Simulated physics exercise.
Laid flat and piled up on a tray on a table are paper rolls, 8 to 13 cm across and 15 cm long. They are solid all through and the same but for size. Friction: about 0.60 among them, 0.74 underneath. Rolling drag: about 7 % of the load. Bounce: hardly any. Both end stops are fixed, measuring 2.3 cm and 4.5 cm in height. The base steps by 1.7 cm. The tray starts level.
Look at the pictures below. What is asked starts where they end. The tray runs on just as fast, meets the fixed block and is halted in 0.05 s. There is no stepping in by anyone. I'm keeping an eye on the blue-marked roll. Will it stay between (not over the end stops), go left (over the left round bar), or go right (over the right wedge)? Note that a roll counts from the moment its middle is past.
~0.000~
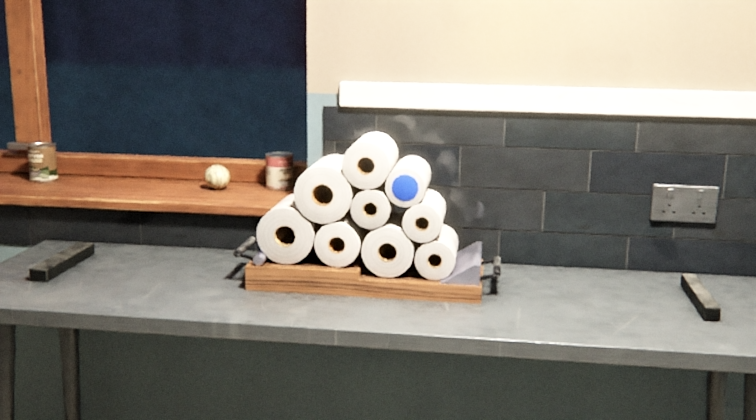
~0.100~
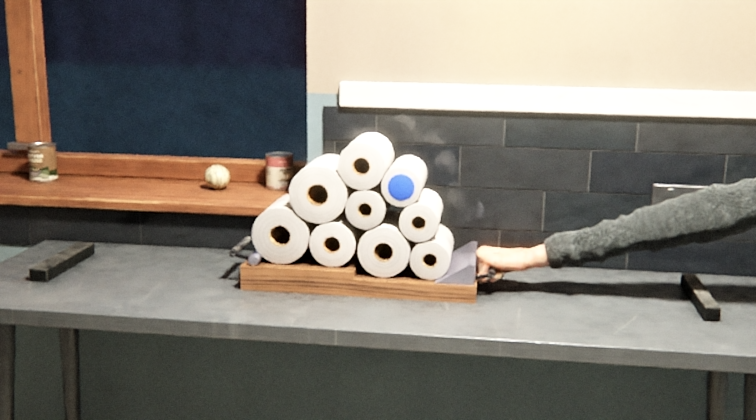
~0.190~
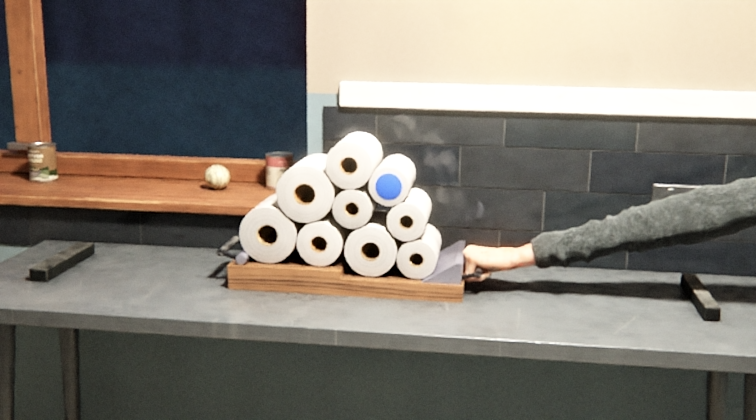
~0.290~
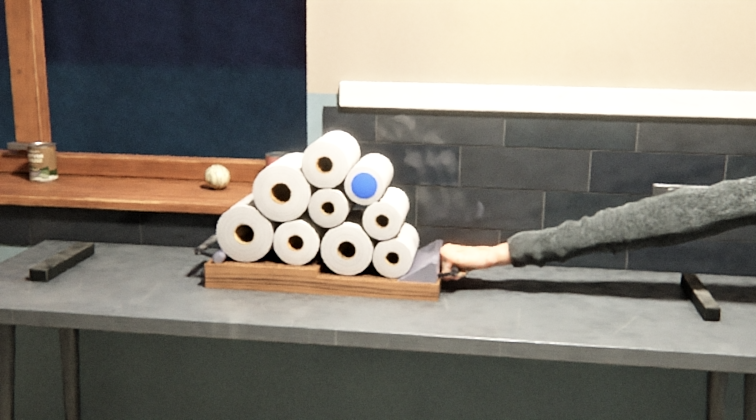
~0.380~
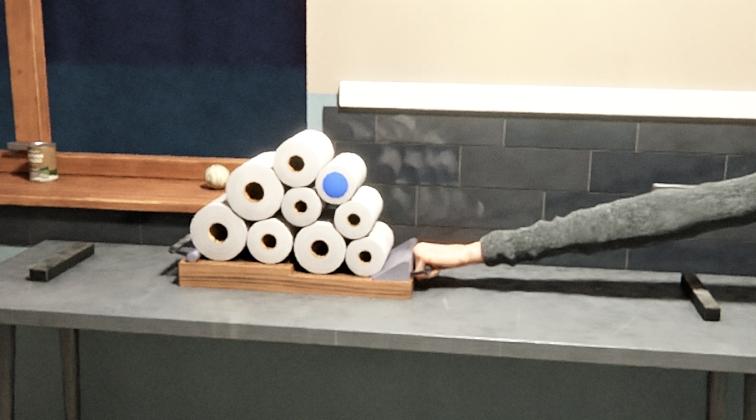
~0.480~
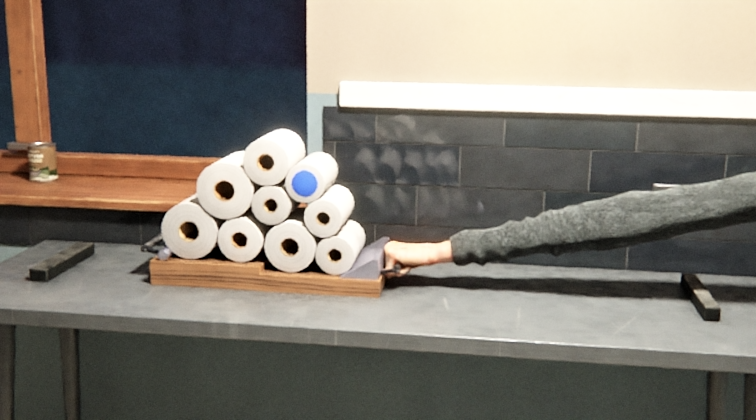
I'd say it goes past neither end.
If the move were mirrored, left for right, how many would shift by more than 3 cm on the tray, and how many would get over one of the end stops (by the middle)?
That gives 3 for the first count and 3 for the second.
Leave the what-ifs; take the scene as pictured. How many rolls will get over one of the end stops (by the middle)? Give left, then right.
By side: Left 0, right 1.
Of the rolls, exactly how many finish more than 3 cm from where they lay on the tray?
Count: 3.
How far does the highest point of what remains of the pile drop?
Drop in height: About 4 cm.
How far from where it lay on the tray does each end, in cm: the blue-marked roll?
Blue-marked roll: 9.
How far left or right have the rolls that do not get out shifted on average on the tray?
About 1 cm to the right.
After 0.85 s, tray 44 cm along; 0 now displaced over 3 cm; not one over the end stops; blue 0.6 cm left (moves measured on the tray).
After 1.24 s, tray 44 cm along; 2 now displaced over 3 cm; not one over the end stops; blue 3.9 cm down.
After 2.18 s, tray 44 cm along; 3 now displaced over 3 cm; 1 over the right wedge; blue 5 cm right and 7 cm down.
All still by 2.9 s, 3 moved over 3 cm; 1 over the right wedge; blue 5 cm right and 7 cm down; top of the pile 25 cm high, from 29 cm.
